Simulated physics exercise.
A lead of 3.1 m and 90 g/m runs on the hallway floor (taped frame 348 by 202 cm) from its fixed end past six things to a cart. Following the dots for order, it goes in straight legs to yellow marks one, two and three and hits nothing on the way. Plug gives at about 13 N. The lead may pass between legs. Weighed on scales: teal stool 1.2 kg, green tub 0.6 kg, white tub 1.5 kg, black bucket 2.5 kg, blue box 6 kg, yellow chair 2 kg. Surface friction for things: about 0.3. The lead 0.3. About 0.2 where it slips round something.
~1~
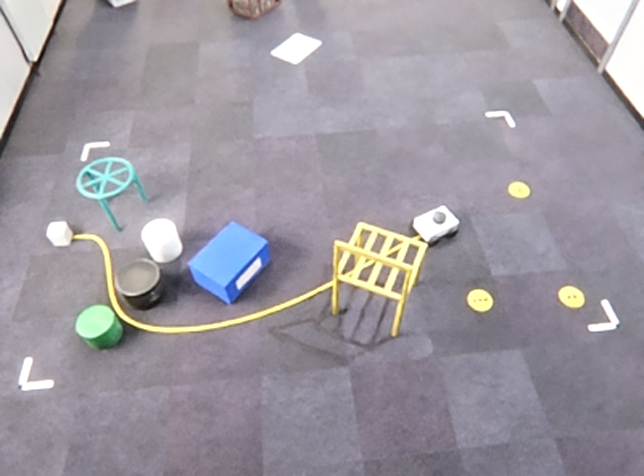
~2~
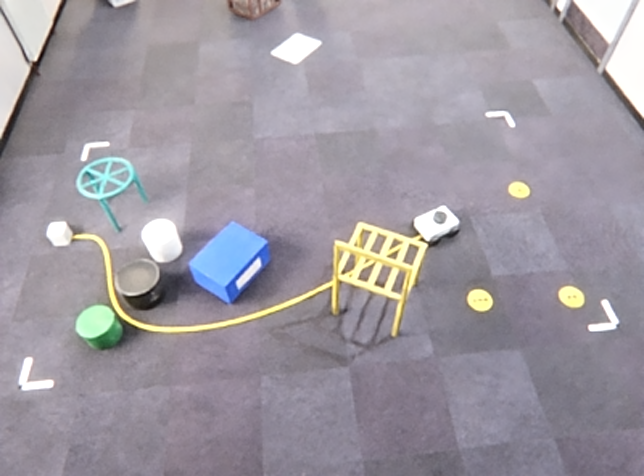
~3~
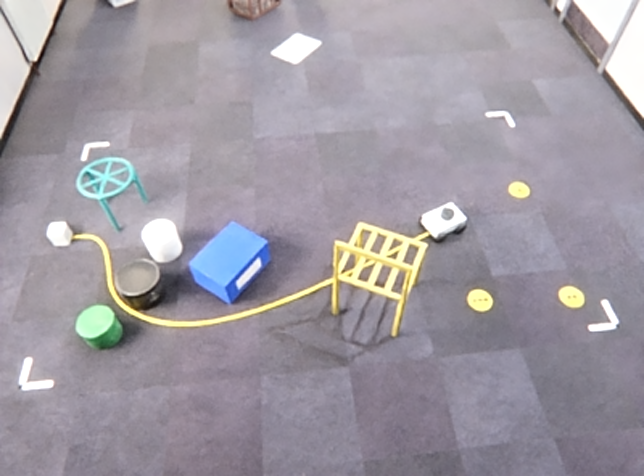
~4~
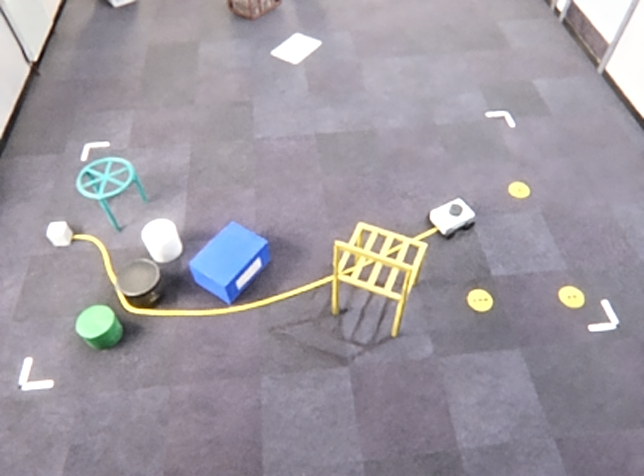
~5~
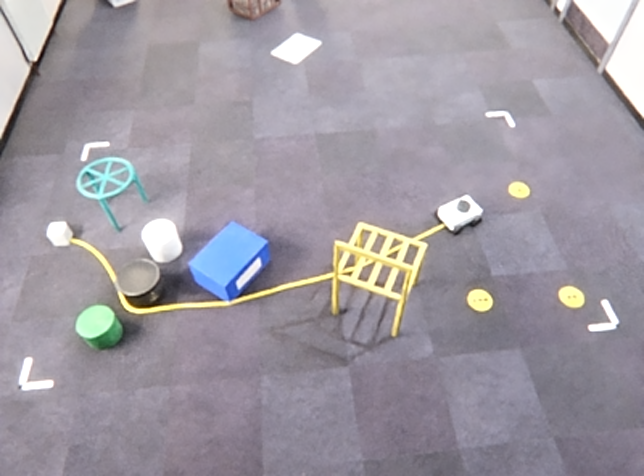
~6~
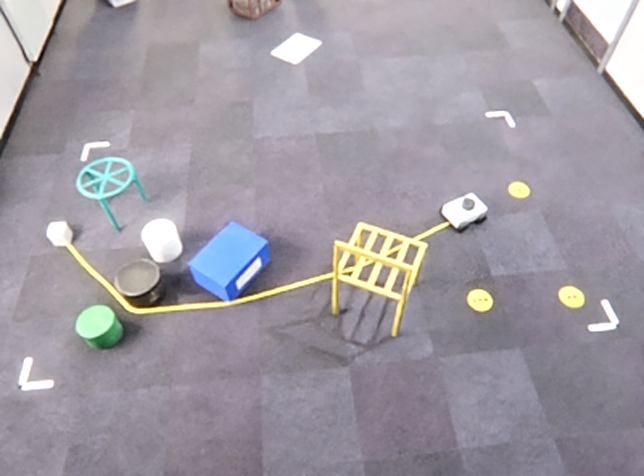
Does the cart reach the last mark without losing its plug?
No, the plug is pulled out.
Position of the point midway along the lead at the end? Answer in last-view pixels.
(342, 276), roughly.
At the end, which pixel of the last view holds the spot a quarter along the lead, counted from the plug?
Roughly at (229, 314).
Next, cart at (519, 190), plug out; nothing else has moved.
Then, cart at (547, 245), plug out; nothing else has moved.
After that, cart at (552, 297), plug out; nothing else has moved.
Later, cart at (481, 299), plug out; nothing else has moved.
At the end, cart at (481, 299), plug out; nothing else has moved.
